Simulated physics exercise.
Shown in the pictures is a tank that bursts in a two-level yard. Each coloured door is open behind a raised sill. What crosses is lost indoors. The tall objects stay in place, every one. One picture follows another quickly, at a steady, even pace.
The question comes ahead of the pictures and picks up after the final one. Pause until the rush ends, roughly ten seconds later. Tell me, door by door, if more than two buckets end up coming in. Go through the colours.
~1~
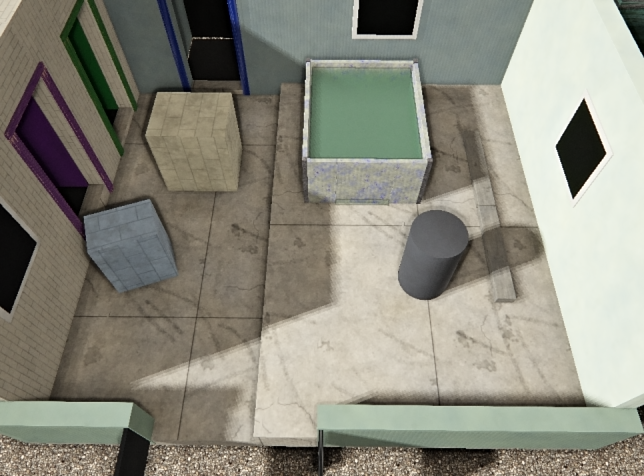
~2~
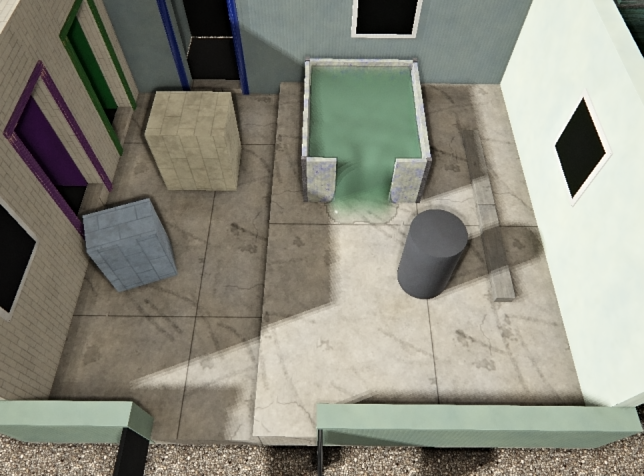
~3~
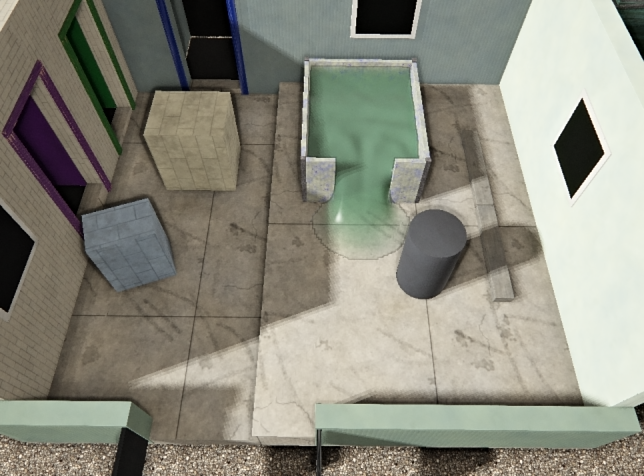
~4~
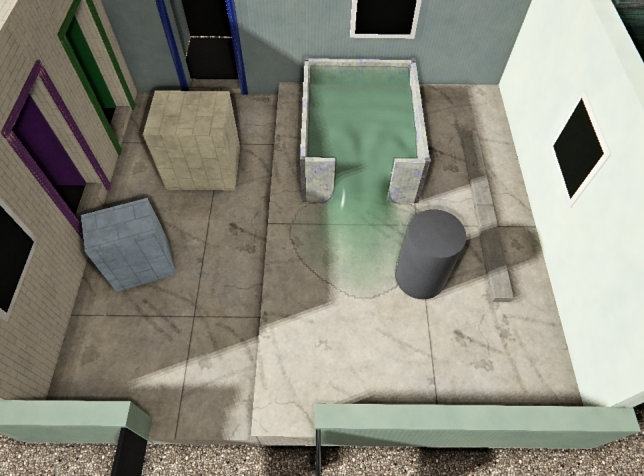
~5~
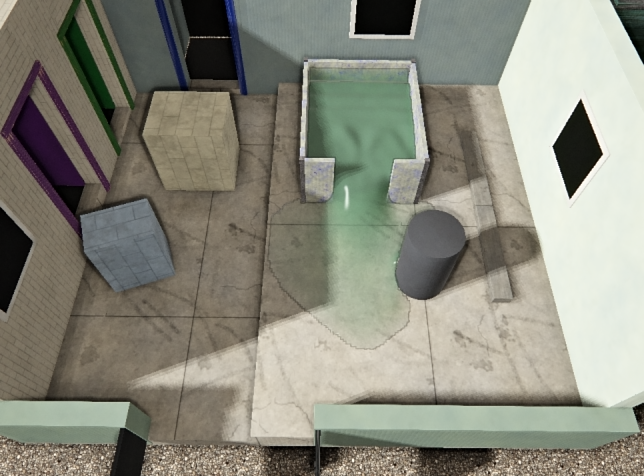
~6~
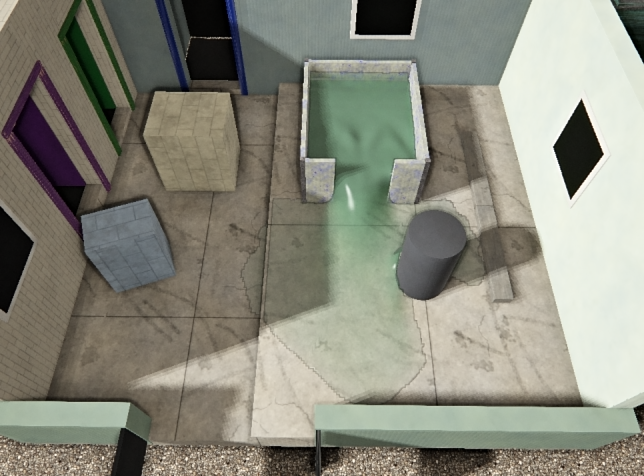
As I see it, the purple door keeps inside the limit; the blue door keeps inside the limit; the green door keeps inside the limit.
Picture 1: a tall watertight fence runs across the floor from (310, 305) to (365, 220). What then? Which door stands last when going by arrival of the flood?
Answer: The one in blue.
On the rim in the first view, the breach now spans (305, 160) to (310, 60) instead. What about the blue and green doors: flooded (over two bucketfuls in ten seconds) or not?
Lab note: Blue door over threshold; green door over threshold.
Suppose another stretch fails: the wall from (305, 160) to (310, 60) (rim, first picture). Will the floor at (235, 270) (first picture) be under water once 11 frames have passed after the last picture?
Soaked.
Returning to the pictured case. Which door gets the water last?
My pick is the blue one.
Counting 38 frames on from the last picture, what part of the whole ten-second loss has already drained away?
Close to 75 %.
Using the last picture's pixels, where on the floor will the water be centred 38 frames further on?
Close to (367, 234), I reckon.
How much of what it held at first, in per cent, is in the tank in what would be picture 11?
Roughly 64 %.
A moment on, water covers 35 % of the floor; the purple door not reached, the blue door not reached, the green door not reached.
Next, water covers 45 % of the floor; the purple door not reached, the blue door not reached, the green door not reached.
Then, water covers 55 % of the floor; the purple door not reached, the blue door not reached, the green door not reached.
Later, water covers 65 % of the floor; the purple door wet at the sill, nothing in, the blue door not reached, the green door not reached.
In the end, water covers 85 % of the floor; the purple door wet at the sill, nothing in, the blue door wet at the sill, nothing in, the green door wet at the sill, nothing in.
